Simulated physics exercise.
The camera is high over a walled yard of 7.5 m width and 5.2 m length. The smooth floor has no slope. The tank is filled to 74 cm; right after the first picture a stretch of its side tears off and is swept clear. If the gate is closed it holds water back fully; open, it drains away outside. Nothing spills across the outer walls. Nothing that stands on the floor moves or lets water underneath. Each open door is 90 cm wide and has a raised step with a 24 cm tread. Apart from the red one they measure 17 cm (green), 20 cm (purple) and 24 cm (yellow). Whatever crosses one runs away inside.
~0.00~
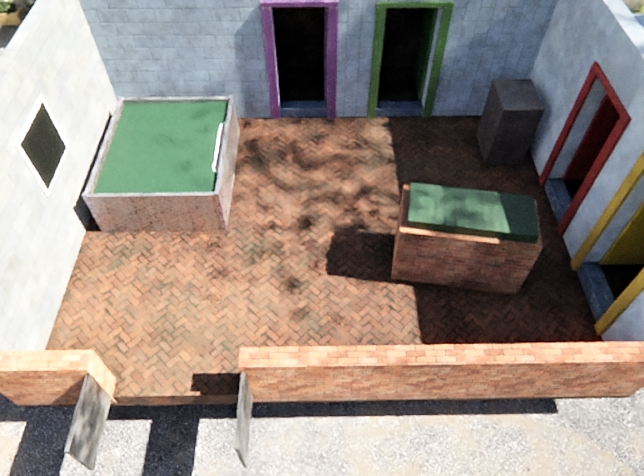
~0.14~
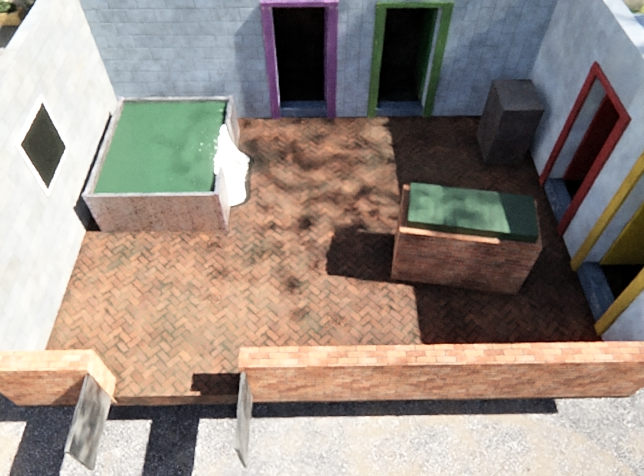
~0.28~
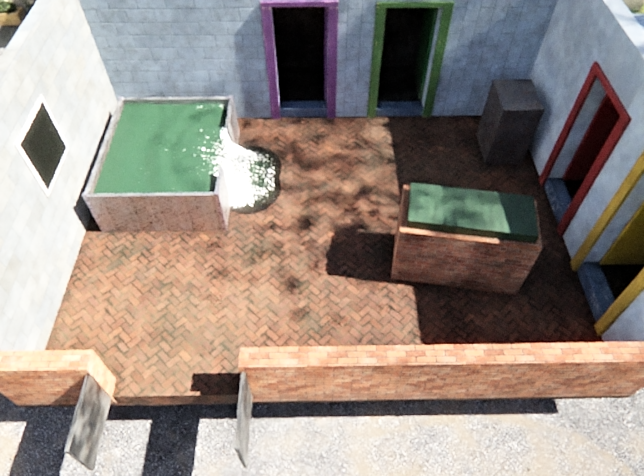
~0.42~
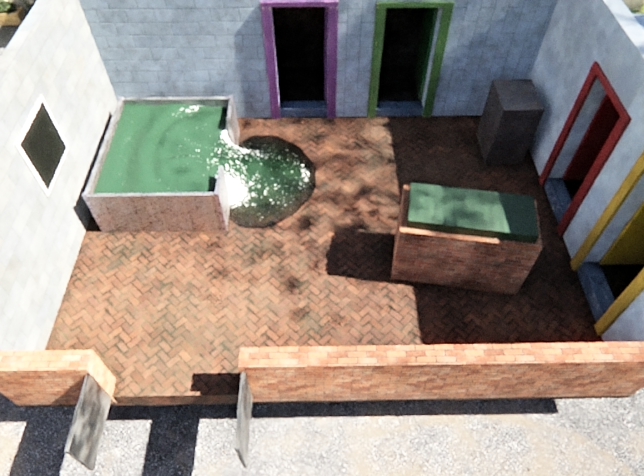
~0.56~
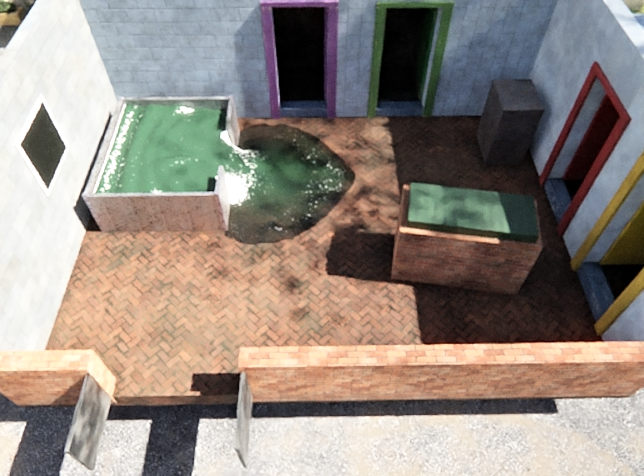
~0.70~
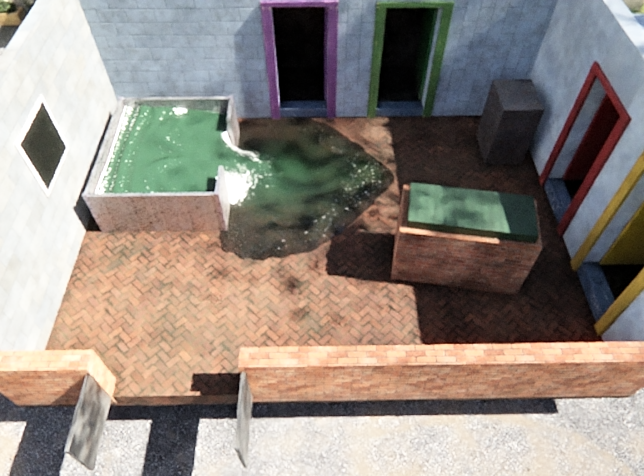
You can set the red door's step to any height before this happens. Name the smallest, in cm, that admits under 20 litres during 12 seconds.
About 21 cm.
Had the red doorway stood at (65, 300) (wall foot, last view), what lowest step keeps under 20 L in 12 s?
Roughly 8.5 cm.
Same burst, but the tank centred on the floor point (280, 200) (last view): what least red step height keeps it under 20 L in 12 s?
About 31 cm.
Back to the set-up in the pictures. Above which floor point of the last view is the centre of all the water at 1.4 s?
Near (224, 179).
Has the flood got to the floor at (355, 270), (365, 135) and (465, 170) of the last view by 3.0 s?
In that order: Flooded, wet, flooded.
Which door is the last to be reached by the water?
Last comes the yellow one.
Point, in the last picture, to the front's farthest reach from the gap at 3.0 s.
Around (606, 371).
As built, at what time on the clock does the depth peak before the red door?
Near 2.8 s.
After 1.4 s water covers 40 % of the floor, deepest (38 cm) near (241, 177); it has not reached the red door.
After 3.0 s water covers 60 % of the floor, deepest (39 cm) near (512, 120); 25 cm at the red door, 6 litres in over its 21 cm step.
After 12.0 s water covers 95 % of the floor, deepest (16 cm) near (112, 157); 8 cm at the red door, 19 litres in over its 21 cm step.
At the red door as built, the water arrived by 1.6 s and peaked near 27 cm at 2.8 s.
With a step of 18.5 cm, 37 litres would have come in within the 12 s; with 24.5 cm, 6 litres. So under 20 litres takes about 21 cm.
